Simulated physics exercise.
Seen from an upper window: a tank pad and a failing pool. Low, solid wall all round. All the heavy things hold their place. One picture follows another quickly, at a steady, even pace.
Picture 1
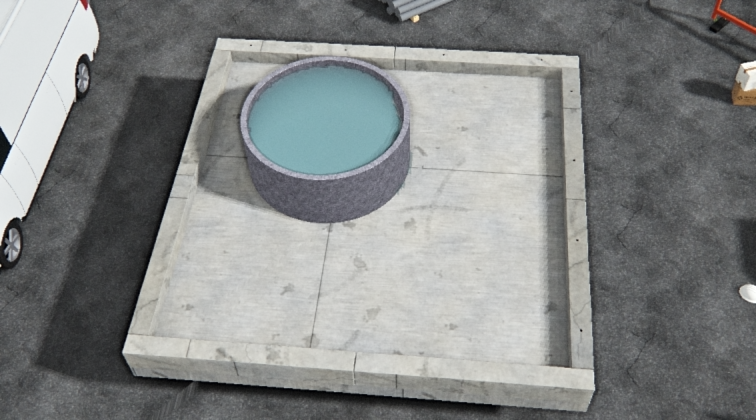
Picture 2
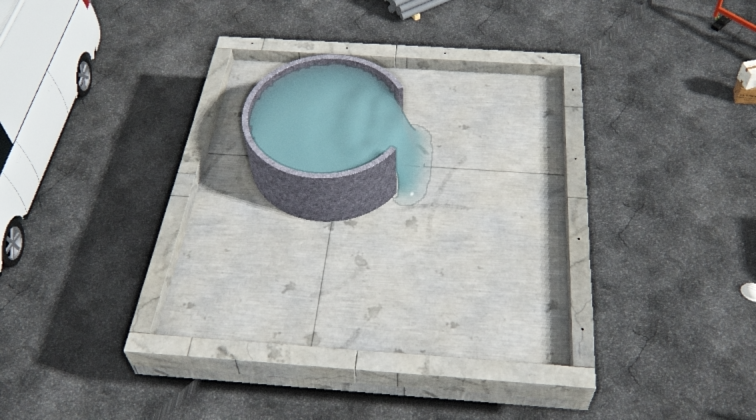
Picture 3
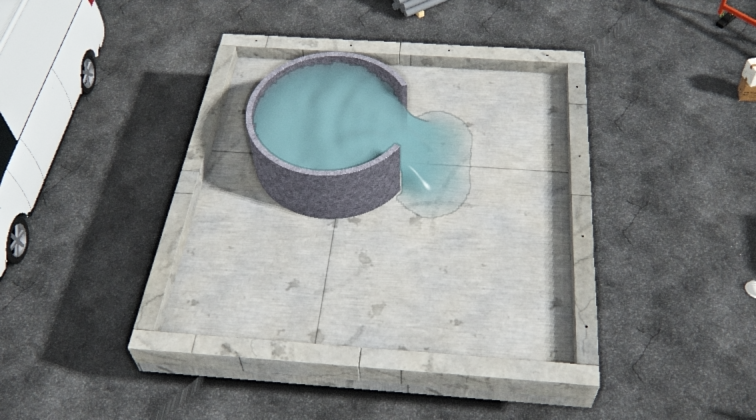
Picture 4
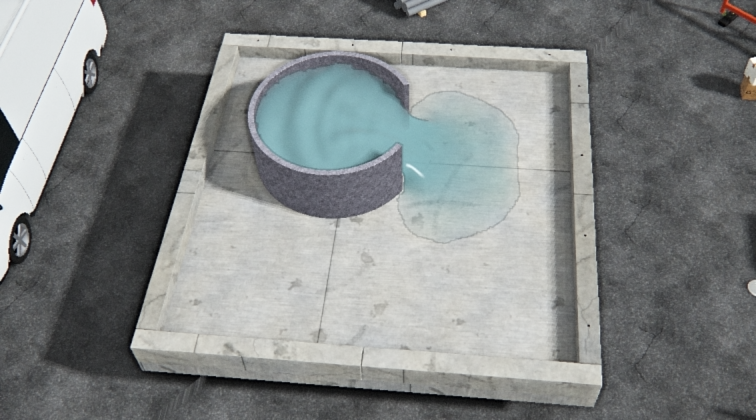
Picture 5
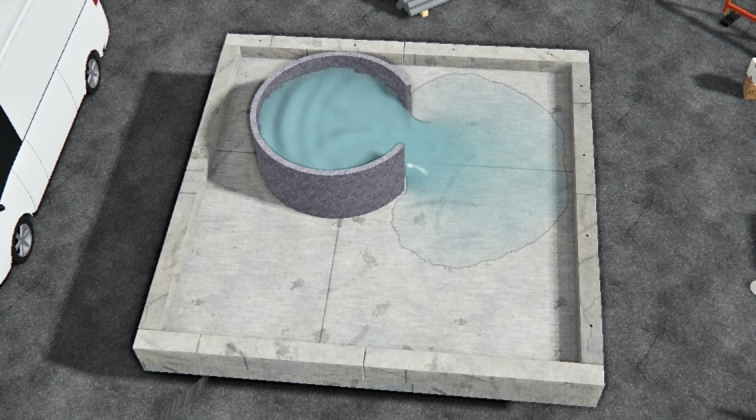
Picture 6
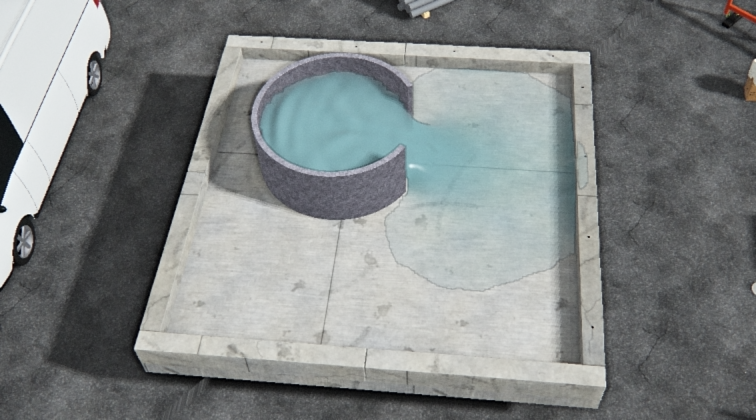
A square pale concrete pad with a low wall all round lies on dark asphalt, seen from high above. A round grey tank of blue-green water stands toward its upper left, with a white van at left and grey pipes at the top. The tank's right side opens and water pours out, spreading rightward and downward across the pad to the right wall, while the view shifts slightly.
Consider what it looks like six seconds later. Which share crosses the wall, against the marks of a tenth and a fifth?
The water lost is a middling share, a tenth up to a fifth.
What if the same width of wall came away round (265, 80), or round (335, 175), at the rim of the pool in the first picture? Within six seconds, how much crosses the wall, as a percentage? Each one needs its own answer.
First case near 30 percent, second near 12 percent.
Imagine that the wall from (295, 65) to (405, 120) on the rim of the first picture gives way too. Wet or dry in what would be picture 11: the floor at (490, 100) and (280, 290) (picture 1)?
Swamped, spared.
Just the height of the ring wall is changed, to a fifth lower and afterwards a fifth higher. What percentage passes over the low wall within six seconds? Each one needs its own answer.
About 22 percent in the first case, about 6 percent in the second.
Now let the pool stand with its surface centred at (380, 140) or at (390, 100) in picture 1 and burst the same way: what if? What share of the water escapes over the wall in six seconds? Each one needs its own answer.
Taking them in turn, it comes to about 18 per cent and then about 20 per cent.
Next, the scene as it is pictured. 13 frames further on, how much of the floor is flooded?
Near 50 in a hundred.
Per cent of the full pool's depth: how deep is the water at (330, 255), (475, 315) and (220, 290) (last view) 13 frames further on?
Around 0, 6 and 0 percent, in that order.
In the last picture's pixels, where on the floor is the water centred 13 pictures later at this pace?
Centre point: Around (443, 175).
A moment on, water covers 35 % of the floor; the low wall has let 0 % over.
Next, water covers 40 % of the floor; the low wall has let 1 % over.
Then, water covers 45 % of the floor; the low wall has let 11 % over.
Later, water covers 75 % of the floor; the low wall has let 14 % over.
In the end, water covers 85 % of the floor; the low wall has let 14 % over.
